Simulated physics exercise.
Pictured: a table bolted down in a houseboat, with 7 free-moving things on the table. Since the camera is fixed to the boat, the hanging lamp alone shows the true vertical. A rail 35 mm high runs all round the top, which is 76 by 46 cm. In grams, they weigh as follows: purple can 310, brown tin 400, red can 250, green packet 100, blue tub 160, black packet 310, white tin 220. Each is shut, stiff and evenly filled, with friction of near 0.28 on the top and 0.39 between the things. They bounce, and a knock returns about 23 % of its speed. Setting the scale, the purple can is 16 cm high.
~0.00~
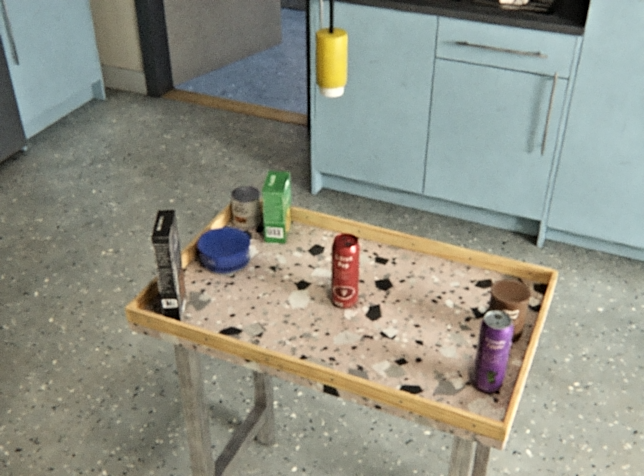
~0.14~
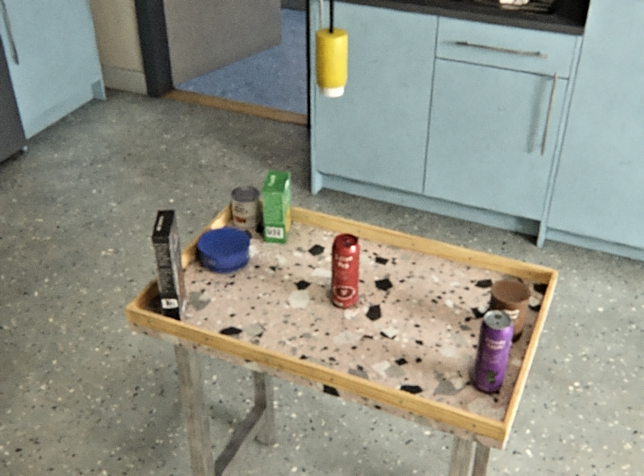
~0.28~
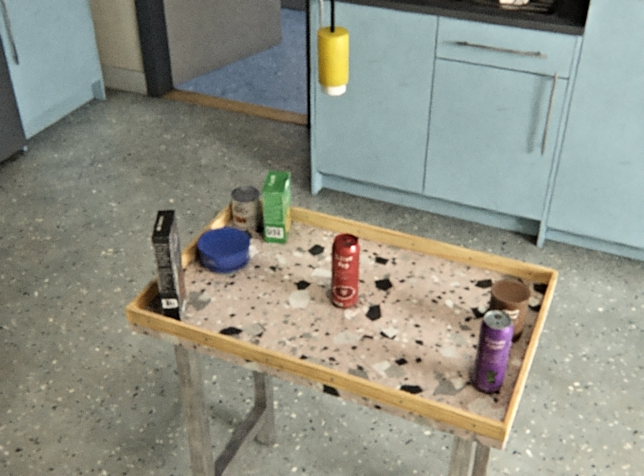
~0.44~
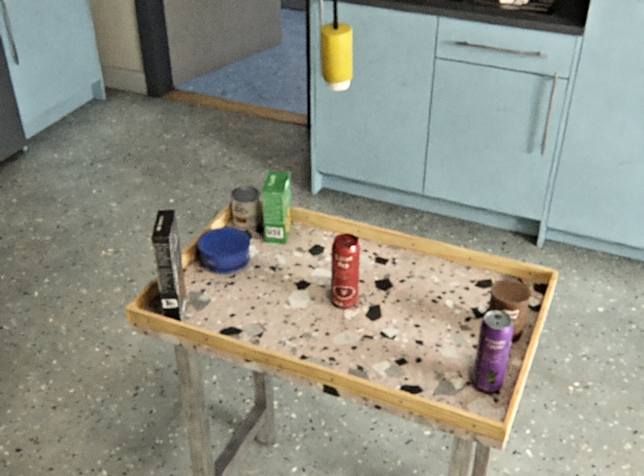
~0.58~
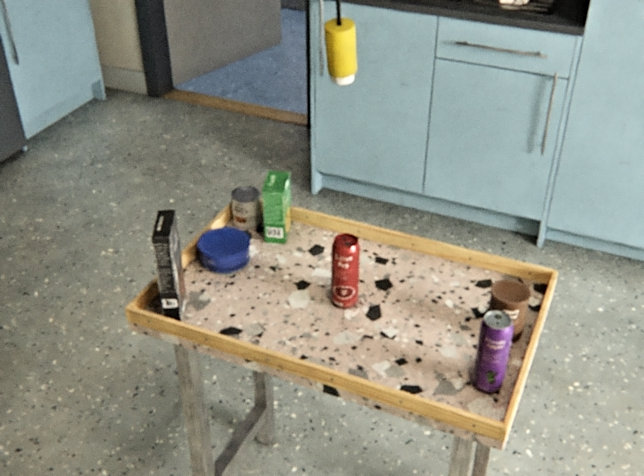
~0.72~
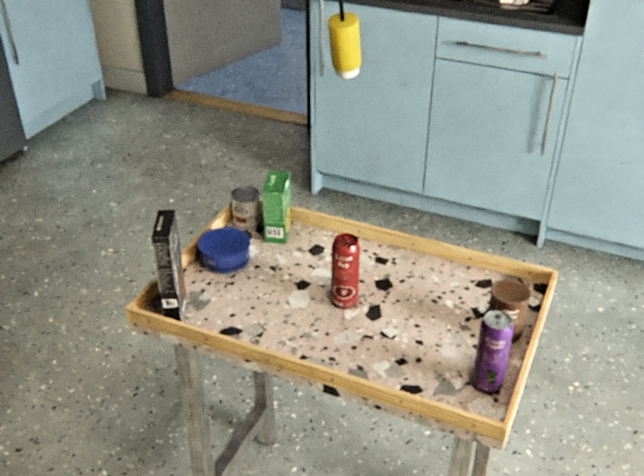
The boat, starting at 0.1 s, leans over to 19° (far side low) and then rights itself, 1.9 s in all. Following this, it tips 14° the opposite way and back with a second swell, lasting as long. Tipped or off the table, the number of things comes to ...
... nothing at all.
By 1.22 s, boat heeled 18°, far side down; purple can 4 cm from its spot near (497, 341); brown tin 4 cm from its spot near (511, 302); black packet 4 cm from its spot.
By 1.42 s, boat heeled 13°, far side down; purple can 8 cm from its spot near (502, 327); brown tin 8 cm from its spot near (515, 291); black packet 8 cm from its spot.
When it is over (4.4 s), not toppled but over 5 cm from the start, purple can, brown tin, red can, blue tub and black packet; the other 2 within 5 cm of the start. End places, in pixels of the last picture, purple can near (504, 321), brown tin near (517, 285).
